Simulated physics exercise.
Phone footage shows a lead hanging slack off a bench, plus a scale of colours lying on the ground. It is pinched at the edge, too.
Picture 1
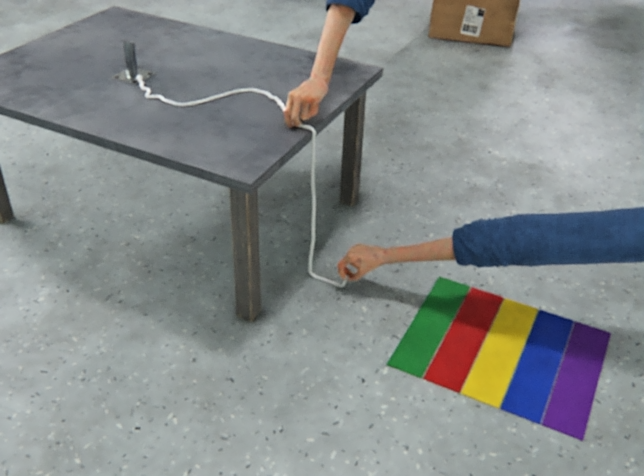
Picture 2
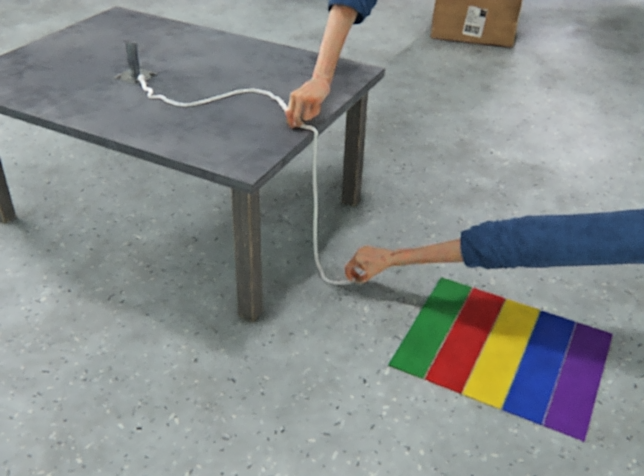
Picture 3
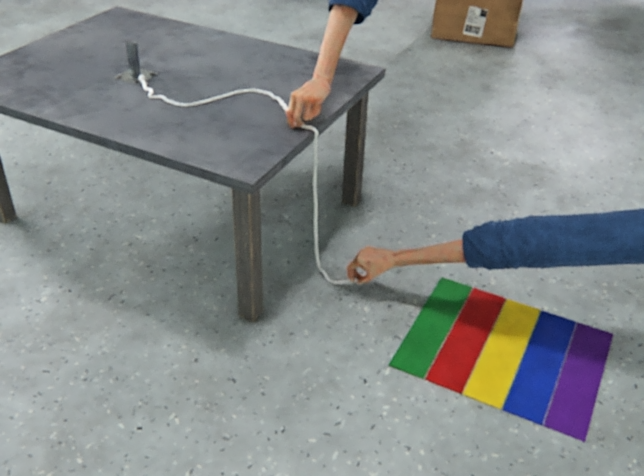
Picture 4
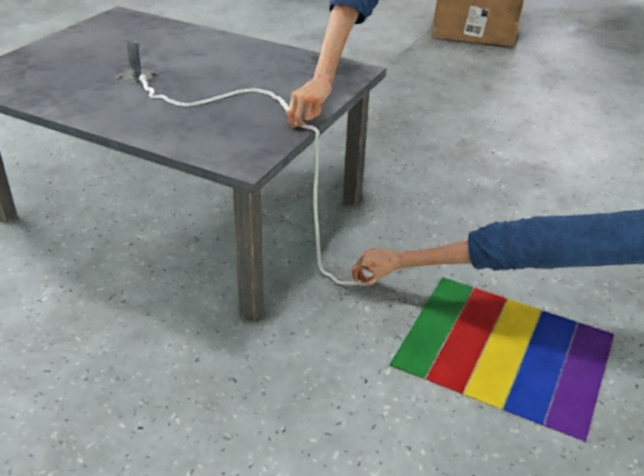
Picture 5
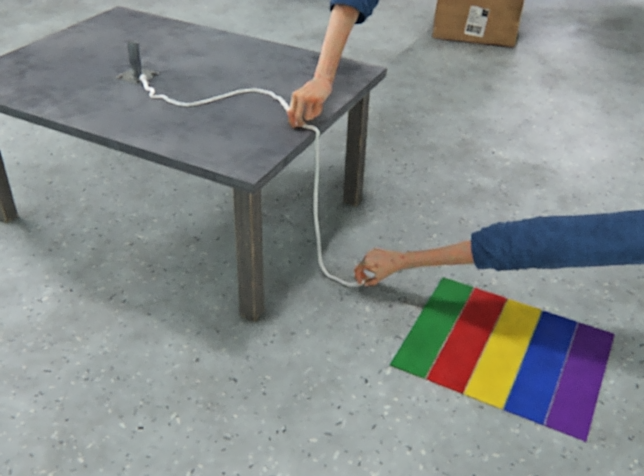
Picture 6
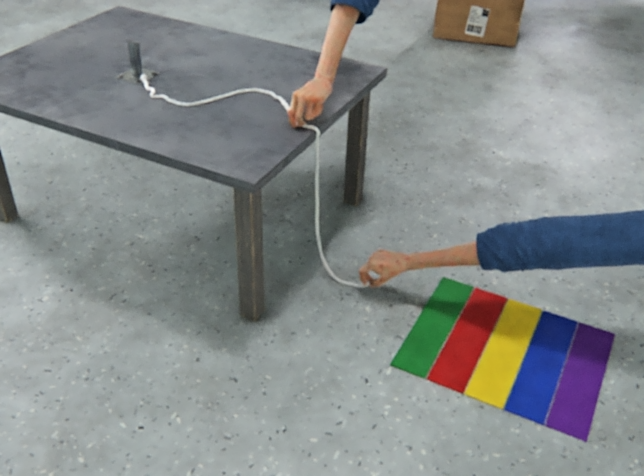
On a speckled grey floor beside a dark table, a white cord runs from a small upright post across the tabletop, where one hand pinches it at the edge. Below, another hand draws the hanging end slightly rightward, nearer a mat of green, red, yellow, blue and purple stripes.
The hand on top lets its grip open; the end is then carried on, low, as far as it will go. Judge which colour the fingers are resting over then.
The blue strip.
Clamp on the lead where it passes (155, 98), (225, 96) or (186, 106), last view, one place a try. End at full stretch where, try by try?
In order: (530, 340), then (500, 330), then (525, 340).
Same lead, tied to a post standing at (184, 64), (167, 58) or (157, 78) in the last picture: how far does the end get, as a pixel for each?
Try 1 about (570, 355), try 2 about (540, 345), try 3 about (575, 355).
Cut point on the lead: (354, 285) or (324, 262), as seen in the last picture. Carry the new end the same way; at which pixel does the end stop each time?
(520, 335) and (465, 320).
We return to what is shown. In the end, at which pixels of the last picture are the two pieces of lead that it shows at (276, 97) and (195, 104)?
One ends up around (312, 123), the other around (227, 100).
Soon after, end near (473, 321); over red.
Then, end near (520, 337); over yellow.
At full stretch, end near (549, 347); over blue. It gets as far as the blue strip.
